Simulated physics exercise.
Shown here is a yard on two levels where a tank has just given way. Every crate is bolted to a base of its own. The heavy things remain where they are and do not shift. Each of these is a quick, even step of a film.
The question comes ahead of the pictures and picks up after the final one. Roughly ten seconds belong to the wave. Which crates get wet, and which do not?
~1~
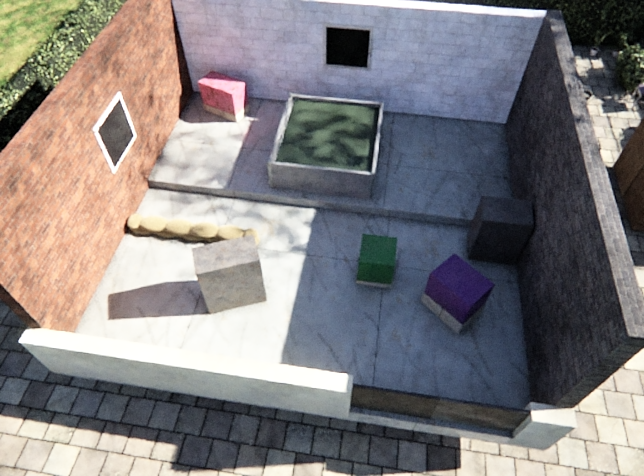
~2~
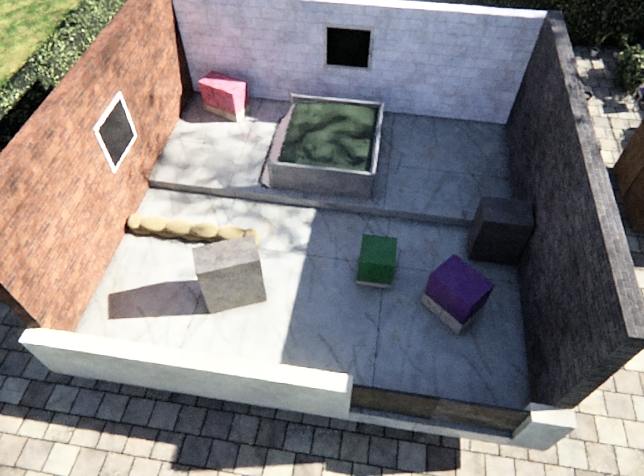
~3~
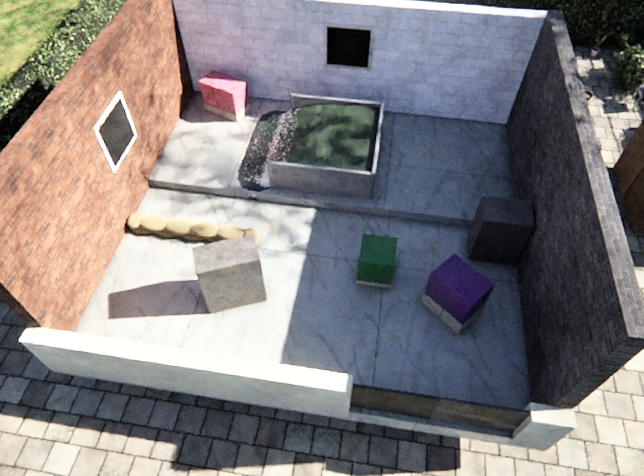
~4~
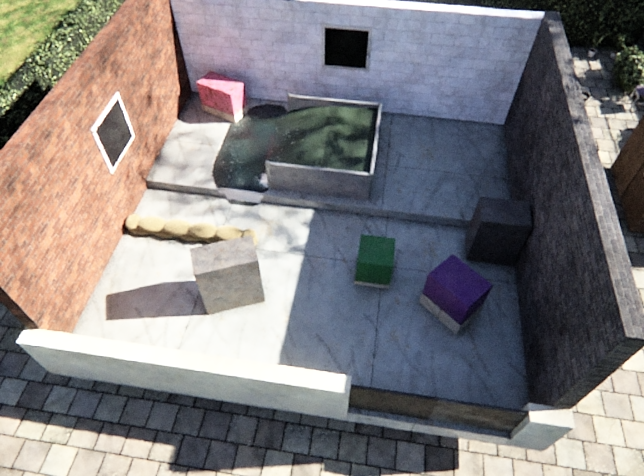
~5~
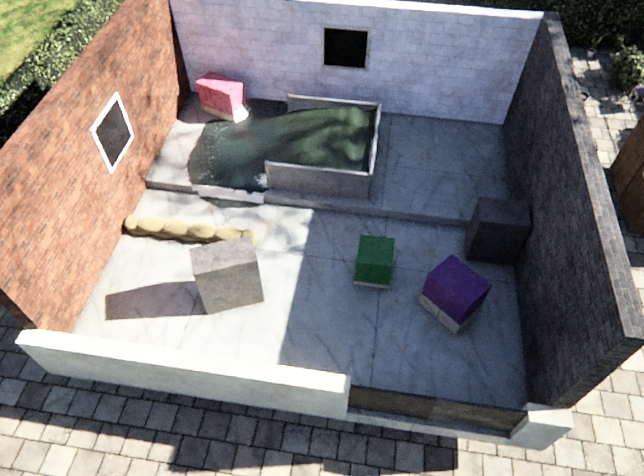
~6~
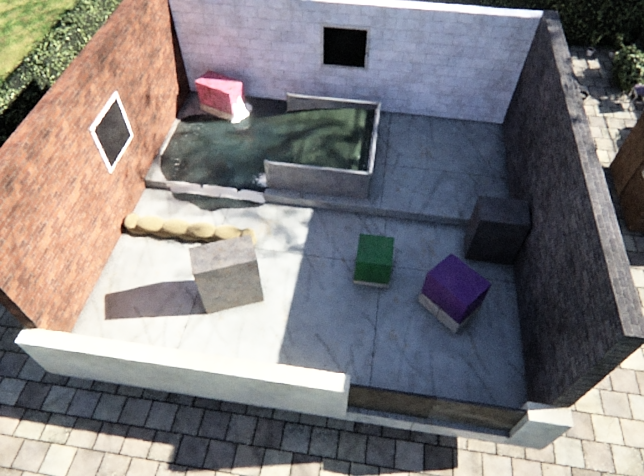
In the end the green crate is touched by water, the purple crate remains untouched by water, the pink crate is touched by water.
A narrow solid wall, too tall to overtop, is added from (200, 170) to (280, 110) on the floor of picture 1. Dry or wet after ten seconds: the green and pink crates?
Green crate: Flooded, pink crate: Untouched.
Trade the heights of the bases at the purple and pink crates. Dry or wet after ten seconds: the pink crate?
Well, after the swap pink crate gets reached.
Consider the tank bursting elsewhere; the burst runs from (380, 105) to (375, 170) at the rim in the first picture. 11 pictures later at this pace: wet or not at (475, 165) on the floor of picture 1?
Pretty sure it's in a puddle at that location.
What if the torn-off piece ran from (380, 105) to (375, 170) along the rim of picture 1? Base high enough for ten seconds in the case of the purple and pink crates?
My take: The purple crate stays clear, while the pink crate stays clear.
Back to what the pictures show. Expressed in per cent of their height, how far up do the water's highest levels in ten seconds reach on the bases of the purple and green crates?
About 50 percent and about 150 percent.
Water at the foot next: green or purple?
I reckon it's the crate marked green.
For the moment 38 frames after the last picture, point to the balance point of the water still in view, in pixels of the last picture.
My pick is pixel (292, 189).
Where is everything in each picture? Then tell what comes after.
The open tank at (329, 134) is whole and still, in the first frame.
The front is at a hidden place, out from the gap at (284, 143), in the second frame.
The front is at (274, 113), out from the gap at (284, 145), in the third frame.
The front is at (248, 111), out from the gap at (282, 146), in the fourth frame.
Water pours out at (282, 147) and has run to (199, 187), in the fifth frame.
Water pours out at (281, 146) and has run to (165, 157), in the sixth frame.
A moment on, water covers 20 % of the floor; the green crate not reached, the purple crate not reached, the pink crate water round its plinth.
Next, water covers 25 % of the floor; the green crate not reached, the purple crate not reached, the pink crate water round its plinth.
Then, water covers 40 % of the floor; the green crate not reached, the purple crate not reached, the pink crate water round its plinth.
Later, water covers 65 % of the floor; the green crate water round its plinth, the purple crate water round its plinth, the pink crate water round its plinth.
In the end, water covers 80 % of the floor; the green crate was topped, the purple crate stayed above the water, the pink crate was topped.
